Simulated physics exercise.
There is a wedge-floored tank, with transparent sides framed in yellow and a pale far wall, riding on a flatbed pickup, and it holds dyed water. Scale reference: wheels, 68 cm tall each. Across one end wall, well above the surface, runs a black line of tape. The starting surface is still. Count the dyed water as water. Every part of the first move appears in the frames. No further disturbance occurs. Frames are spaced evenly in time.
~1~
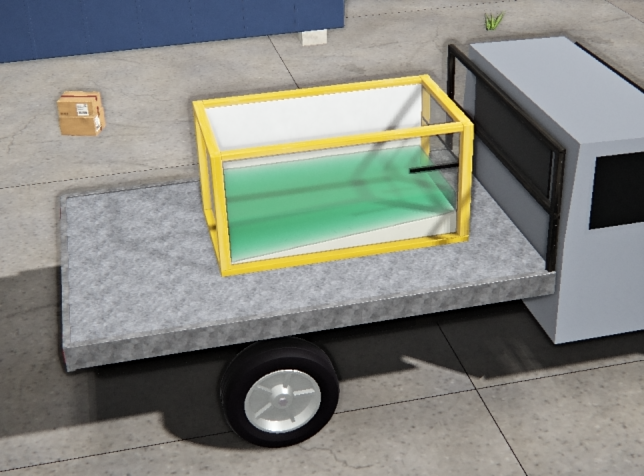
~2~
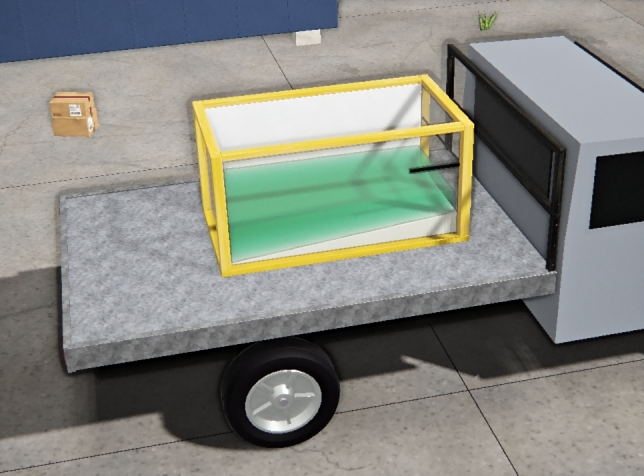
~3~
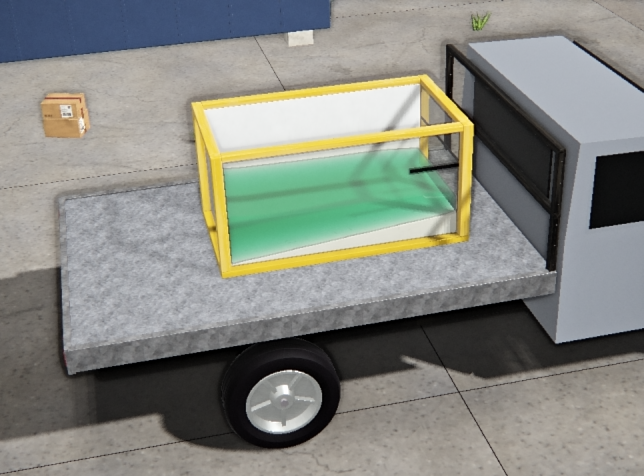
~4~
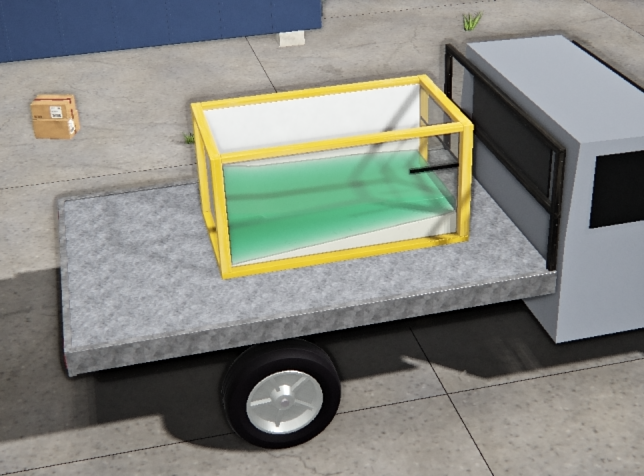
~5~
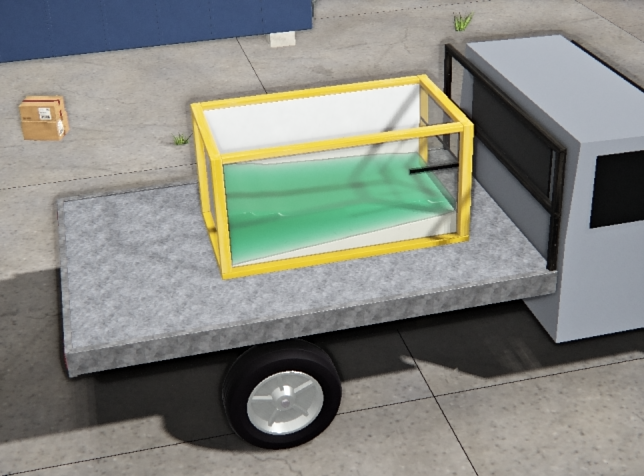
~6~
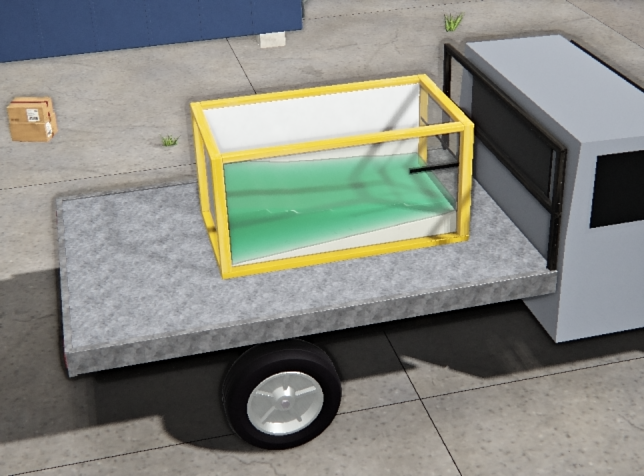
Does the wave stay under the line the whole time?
Doesn't make it.
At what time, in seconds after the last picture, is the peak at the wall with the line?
Somewhere near 1.0 seconds, I reckon.
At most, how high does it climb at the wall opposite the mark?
Peak level: Approx. 39 cm.
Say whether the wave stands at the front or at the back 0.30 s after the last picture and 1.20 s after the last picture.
It sits at the rearward end first, and later at the forward end.
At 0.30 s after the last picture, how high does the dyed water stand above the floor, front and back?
Level, front = 22 cm; level, back = 32 cm.
Then, 0.30 s later than the final frame, the surface is 22 cm up at the front and 32 cm at the back; nothing has left.
Then, 0.75 s later than the final frame, the surface is 28 cm up at the front and 28 cm at the back; nothing has left.
Then, 1.20 s later than the final frame, the surface is 36 cm up at the front and 23 cm at the back; nothing has left.
Then, 2.98 s later than the final frame, the waves are smaller; the highest at the front wall was 43 cm, at 1.00 s after the last picture, against a line at 46 cm.
